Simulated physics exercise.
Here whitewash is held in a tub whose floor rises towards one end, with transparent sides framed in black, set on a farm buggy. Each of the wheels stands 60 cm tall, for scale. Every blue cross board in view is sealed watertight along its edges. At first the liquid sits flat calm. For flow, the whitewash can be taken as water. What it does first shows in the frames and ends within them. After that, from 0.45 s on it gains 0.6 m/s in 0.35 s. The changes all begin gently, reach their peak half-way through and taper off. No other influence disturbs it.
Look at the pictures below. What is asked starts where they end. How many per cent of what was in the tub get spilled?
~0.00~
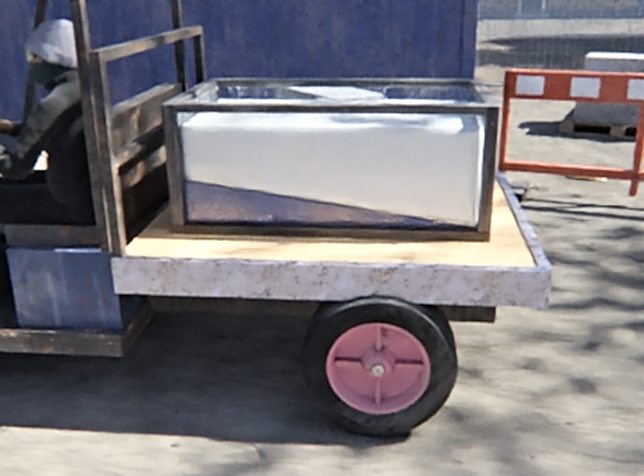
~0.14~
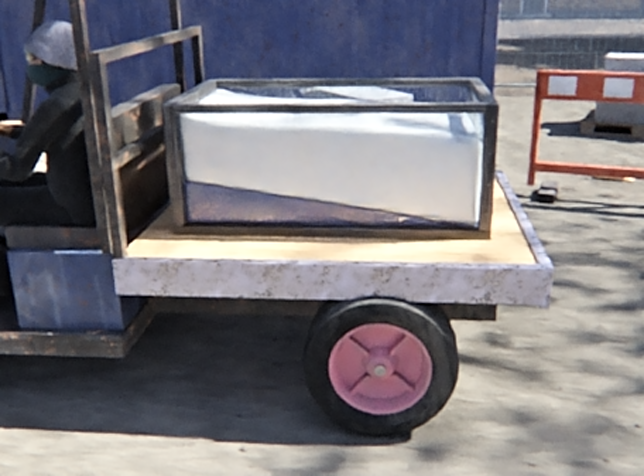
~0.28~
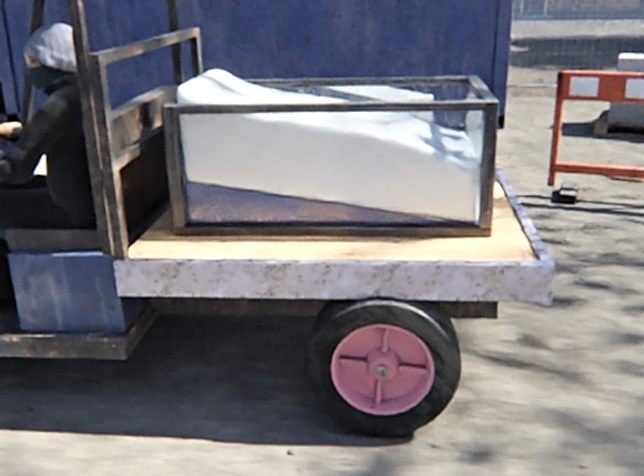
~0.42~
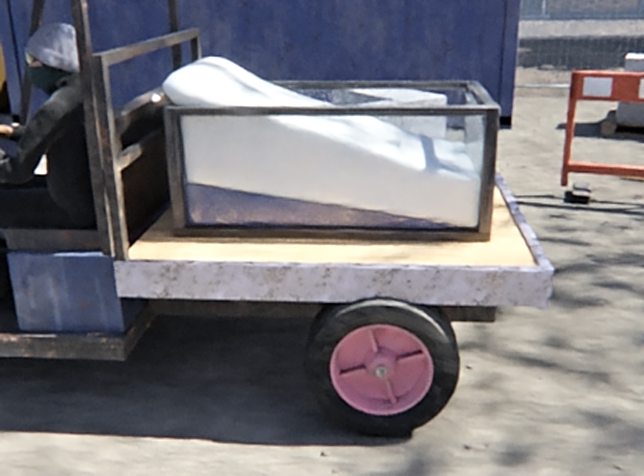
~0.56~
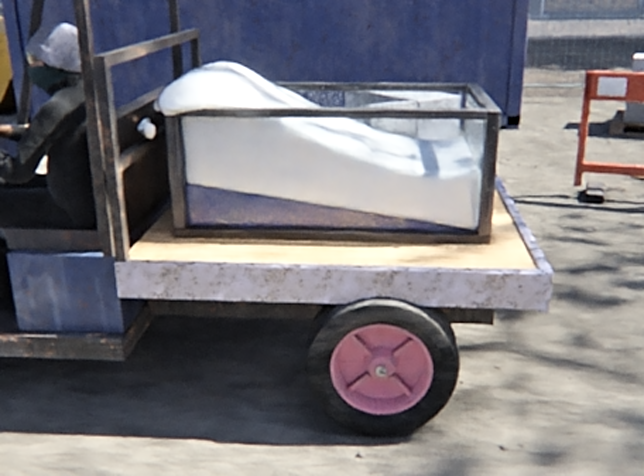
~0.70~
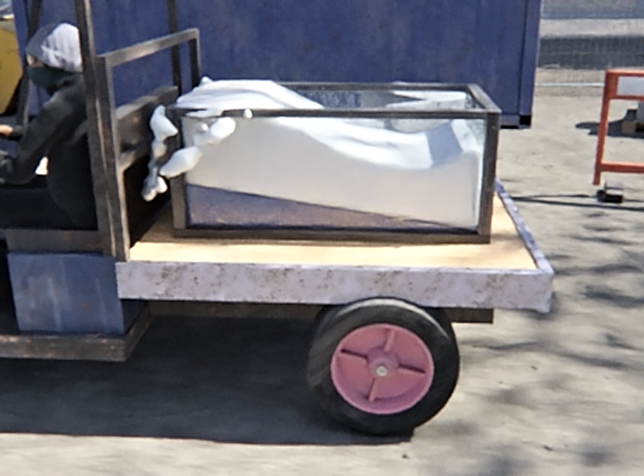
Roughly 11 per cent gets spilled.
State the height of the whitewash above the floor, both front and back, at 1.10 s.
Approx. 30 cm front, approx. 62 cm back.
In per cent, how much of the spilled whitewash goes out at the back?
10%.
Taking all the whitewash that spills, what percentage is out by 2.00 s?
80 %.
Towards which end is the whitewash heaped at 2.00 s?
Forward end.
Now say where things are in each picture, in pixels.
In the first frame, the surface is at (202, 121) by the front wall; at (463, 124) by the back wall; it shows no tilt against the walls; the front is on the left, levels are read along the near wall; a wheel hub at (378, 375).
In the second frame, the surface is at (462, 136) by the back wall; it climbs 5° towards the front.
In the third frame, the surface is at (198, 84) by the front wall; at (460, 157) by the back wall; it climbs 16° towards the front.
In the fourth frame, the surface is at (199, 70) by the front wall; at (460, 169) by the back wall; it climbs 21° towards the front.
In the fifth frame, the surface is at (201, 78) by the front wall; at (461, 167) by the back wall; it climbs 19° towards the front.
In the sixth frame, the surface is at (203, 100) by the front wall; at (462, 148) by the back wall; it climbs 10° towards the front; a wheel hub at (382, 375); some whitewash has gone over the front, a little elsewhere.
By 1.10 s the surface is 29 cm up at the front and 62 cm at the back; 6 per cent is out, over the front, a little elsewhere.
By 1.50 s the surface is 23 cm up at the front and 45 cm at the back; 8 per cent is out, over the front, a little elsewhere.
By 2.00 s the surface is 56 cm up at the front and 28 cm at the back; 9 per cent is out, over the front, a little elsewhere.
By 3.79 s 11 per cent is out, over the front, a little elsewhere, 28 of 250 litres.
